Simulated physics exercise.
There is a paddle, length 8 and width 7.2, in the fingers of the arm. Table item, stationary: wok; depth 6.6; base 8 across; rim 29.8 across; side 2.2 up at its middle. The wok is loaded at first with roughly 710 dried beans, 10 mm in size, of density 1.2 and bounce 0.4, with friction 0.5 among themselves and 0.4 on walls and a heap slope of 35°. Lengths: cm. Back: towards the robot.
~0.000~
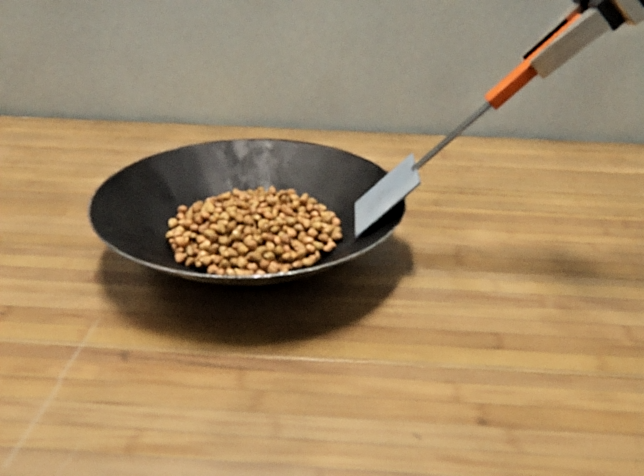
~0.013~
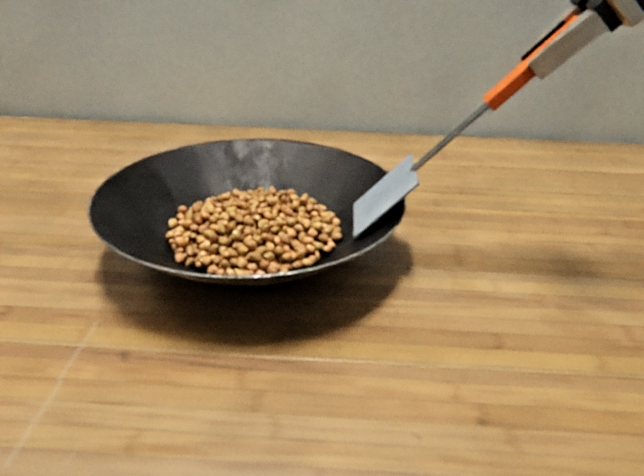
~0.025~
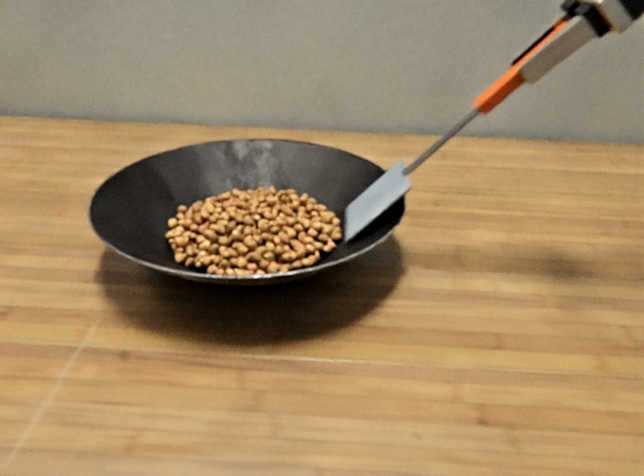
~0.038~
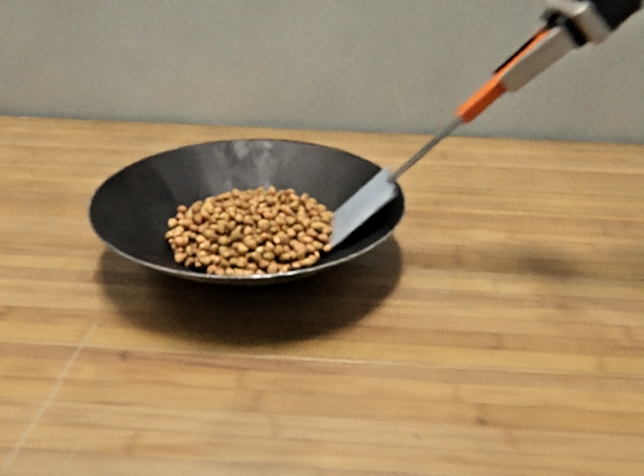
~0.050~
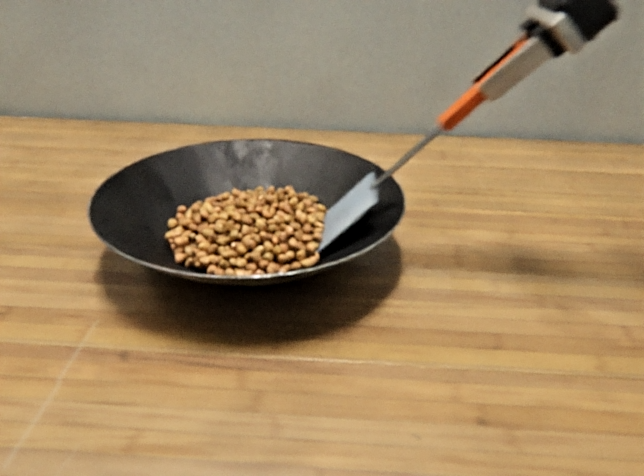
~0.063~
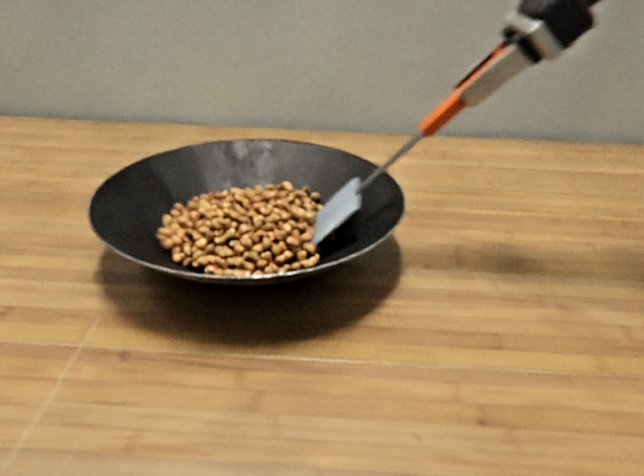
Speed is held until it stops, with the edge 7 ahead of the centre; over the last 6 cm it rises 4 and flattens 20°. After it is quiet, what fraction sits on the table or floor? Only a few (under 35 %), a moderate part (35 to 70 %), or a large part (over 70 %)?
Only a few.
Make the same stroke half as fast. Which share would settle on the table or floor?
Then roughly 0 percent.
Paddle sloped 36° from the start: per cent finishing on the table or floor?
Estimate for that slope: Some 25 per cent.
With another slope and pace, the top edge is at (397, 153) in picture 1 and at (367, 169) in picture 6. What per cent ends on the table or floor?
Off the vessel, on the table or floor: Some 0 percent.
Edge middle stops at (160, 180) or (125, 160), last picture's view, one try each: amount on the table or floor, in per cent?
First try about 40 percent, second about 50 percent.
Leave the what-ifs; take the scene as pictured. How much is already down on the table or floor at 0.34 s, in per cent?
Estimate: About 5 percent.
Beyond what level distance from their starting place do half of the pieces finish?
Roughly 6 cm.
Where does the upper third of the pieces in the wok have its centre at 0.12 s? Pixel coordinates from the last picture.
(201, 206).
After 0.09 s, sloping 48°, highest piece 7 above the table; 706 in the wok.
After 0.12 s, sloping 43°, highest piece 8 above the table; 706 in the wok.
After 0.34 s, sloping 28°, highest piece 14 above the table; 541 in the wok, 51 on the table or floor, 114 on the blade or in flight.
After 1.39 s, sloping 28°, highest piece 7 above the table; 541 in the wok, 165 on the table or floor.
In the end, 541 in the wok, 165 on the table or floor. That is 23 % on the table or floor.
